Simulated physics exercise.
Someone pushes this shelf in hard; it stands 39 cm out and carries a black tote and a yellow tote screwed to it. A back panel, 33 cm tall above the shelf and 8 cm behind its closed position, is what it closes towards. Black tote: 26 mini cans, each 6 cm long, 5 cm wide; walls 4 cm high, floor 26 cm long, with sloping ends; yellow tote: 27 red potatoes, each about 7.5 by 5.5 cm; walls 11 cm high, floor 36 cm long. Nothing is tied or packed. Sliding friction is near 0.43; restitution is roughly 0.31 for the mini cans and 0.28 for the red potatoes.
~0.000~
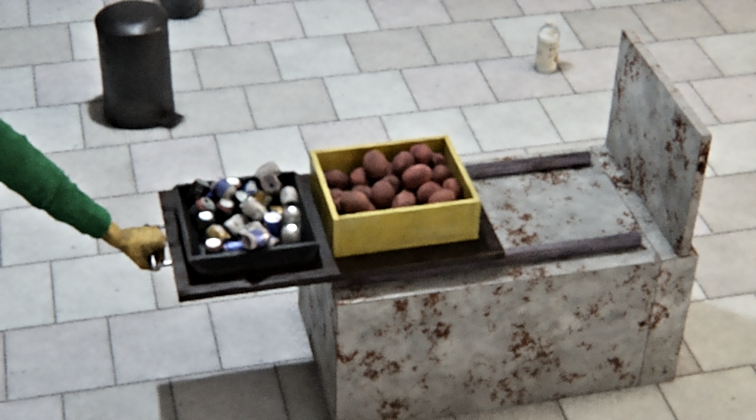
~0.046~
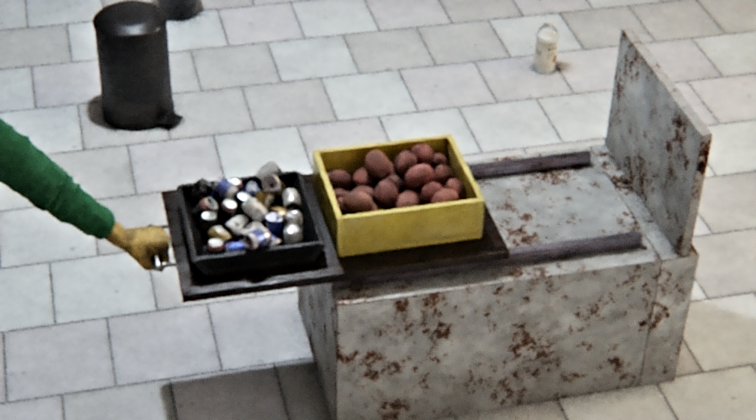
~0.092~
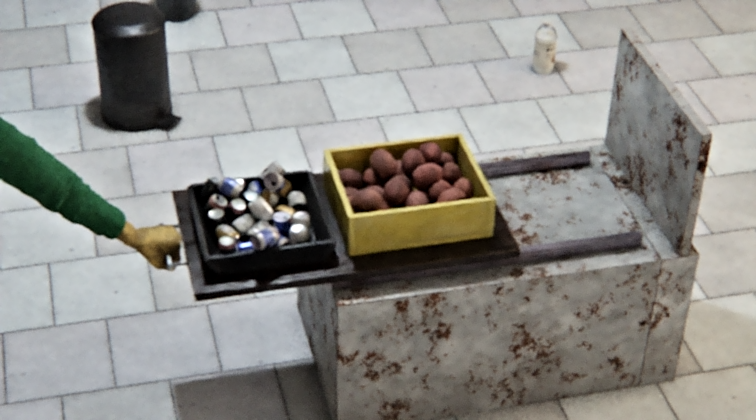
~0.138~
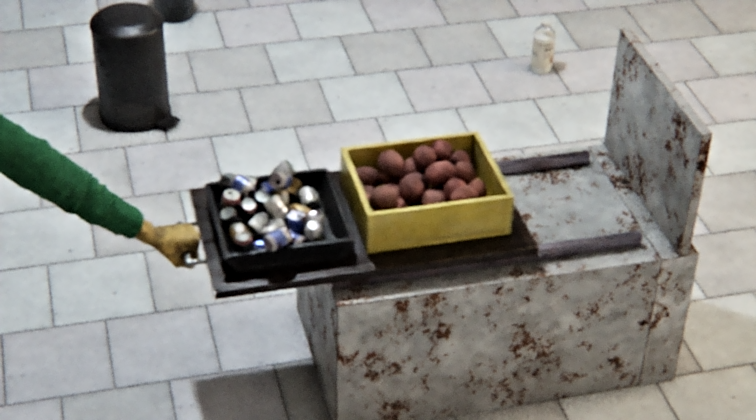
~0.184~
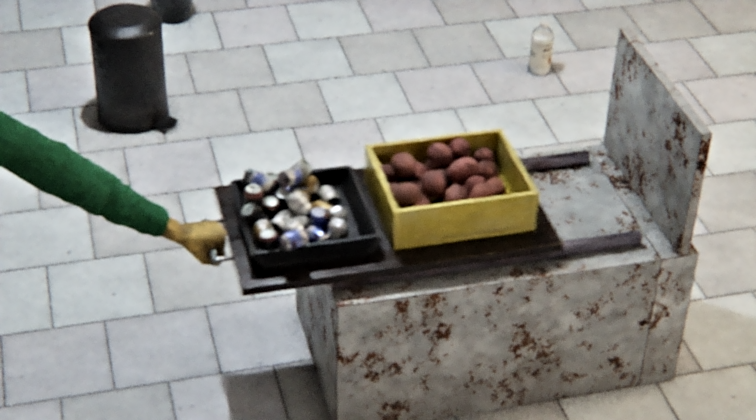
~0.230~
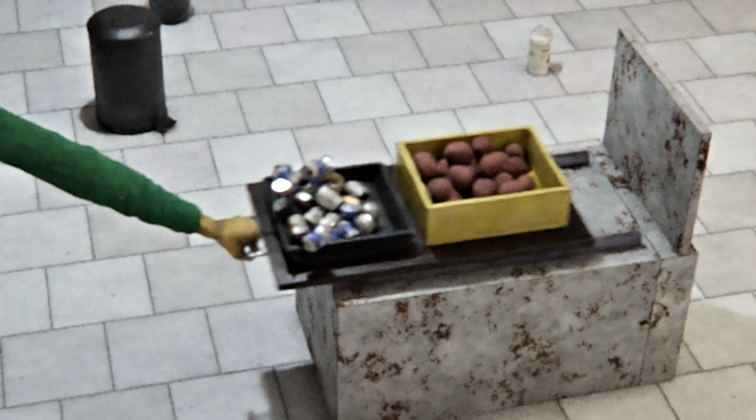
On a paved floor, a green-sleeved arm pushes a shelf with two filled totes right.
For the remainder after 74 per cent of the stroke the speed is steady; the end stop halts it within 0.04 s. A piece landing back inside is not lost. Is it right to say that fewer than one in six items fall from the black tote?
Wrong, more than one in six fall.
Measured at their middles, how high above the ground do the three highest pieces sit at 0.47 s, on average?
Height, averaged: Around 72 cm.
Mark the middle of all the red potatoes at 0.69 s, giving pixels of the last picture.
In the last view, the centre sits near (552, 175).
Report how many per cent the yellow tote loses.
Yellow tote: 5%.
After 0.27 s, the shelf hits its stop.
After 0.35 s, black tote 25 in, 1 out and yellow tote 27 in, 0 out.
After 0.47 s, black tote 23 in, 3 out and yellow tote 26 in, 1 out.
After 0.69 s, black tote 20 in, 6 out and yellow tote 26 in, 1 out.
Final count (at 1.13 s), black tote 19 in, 7 out and yellow tote 26 in, 1 out. Asked share, 7 of 26, 27 per cent.
